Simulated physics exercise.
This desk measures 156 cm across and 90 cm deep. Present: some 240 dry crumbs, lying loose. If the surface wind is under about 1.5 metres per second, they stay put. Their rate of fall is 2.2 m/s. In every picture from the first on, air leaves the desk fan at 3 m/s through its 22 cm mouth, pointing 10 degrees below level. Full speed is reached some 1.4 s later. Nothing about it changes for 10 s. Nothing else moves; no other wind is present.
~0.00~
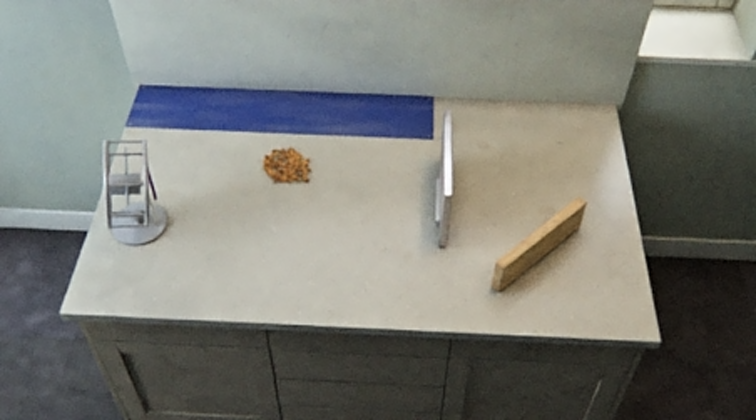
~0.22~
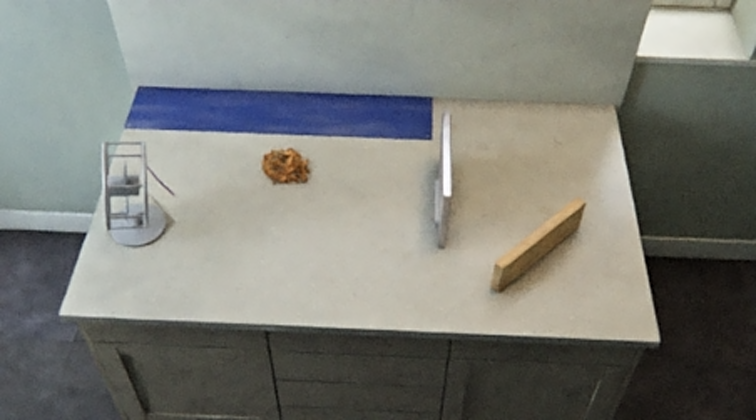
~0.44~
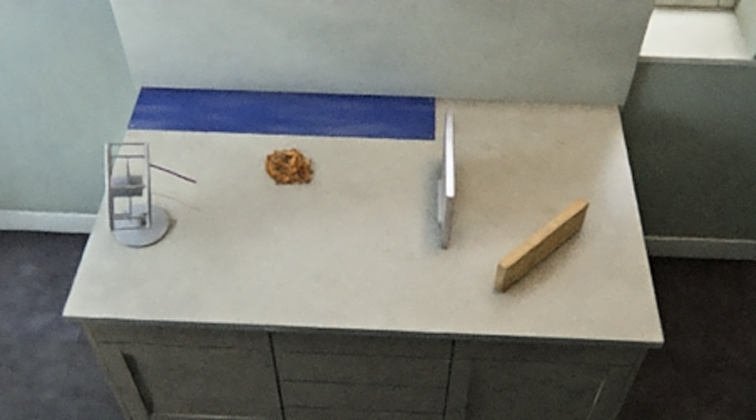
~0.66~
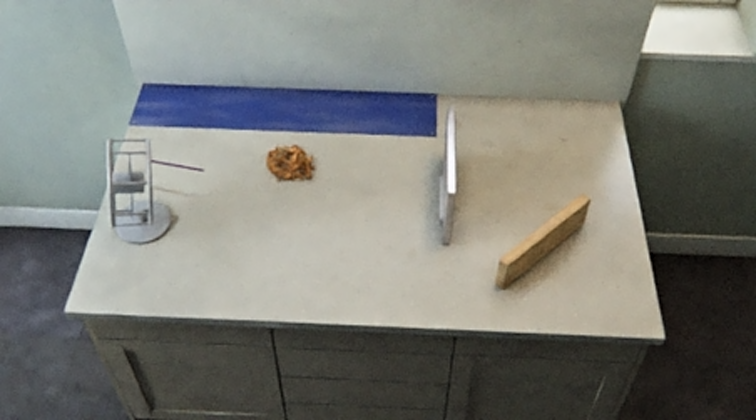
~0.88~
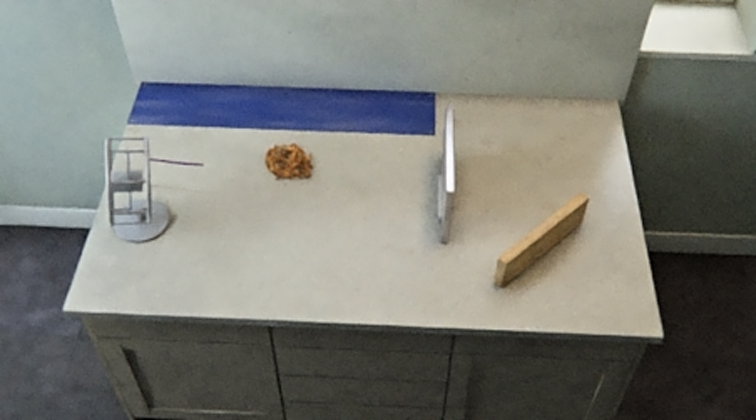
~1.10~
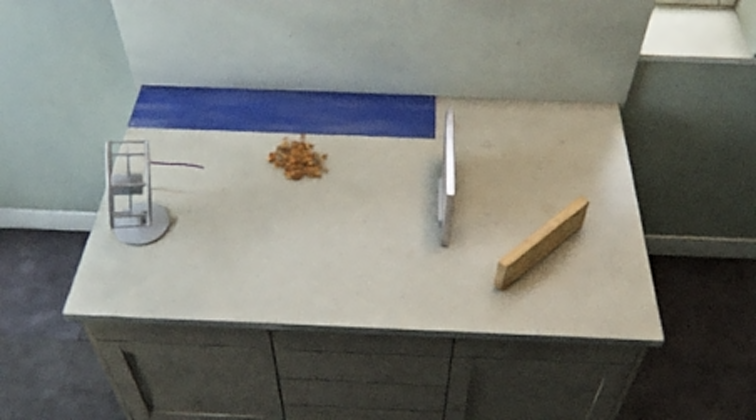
At first, a small grey fan stands left of a loose pile of orange-brown crumbs on a pale desk, with a blue sheet behind and an upright laptop and wooden board to the right. A thin dark strand appears at the fan and lifts nearly level, then the crumbs spread slightly rightward.
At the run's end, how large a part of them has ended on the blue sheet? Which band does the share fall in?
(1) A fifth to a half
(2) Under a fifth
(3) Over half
The answer is 3.
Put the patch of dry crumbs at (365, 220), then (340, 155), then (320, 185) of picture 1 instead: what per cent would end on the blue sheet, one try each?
First try 0 %, second 40 %, third 2 %.
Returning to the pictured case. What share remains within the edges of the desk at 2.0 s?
Close to 100 in a hundred remain at that time.
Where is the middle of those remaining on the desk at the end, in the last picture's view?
Near (387, 106).
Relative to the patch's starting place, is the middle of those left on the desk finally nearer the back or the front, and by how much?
Direction: Rearward; shift: About 30 cm.
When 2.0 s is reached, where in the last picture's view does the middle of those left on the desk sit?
Their middle would be near (397, 105) in the last picture.
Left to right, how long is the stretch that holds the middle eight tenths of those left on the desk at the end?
I'd say close to 30 cm.
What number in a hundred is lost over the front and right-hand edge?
Roughly 0 % front, roughly 10 % right-hand.
After 2.0 s, 78 % are on the move or not yet settled, 71 % are on the blue sheet; the middle of those still in play is near (397, 105).
After 3.2 s, 65 % are on the move or not yet settled, 73 % are on the blue sheet; the middle of those still in play is near (393, 106).
After 5.5 s, 59 % are on the move or not yet settled, 74 % are on the blue sheet; the middle of those still in play is near (390, 106).
After 10.0 s, at the end, 74 % are on the blue sheet; the middle of those still in play is near (387, 106).
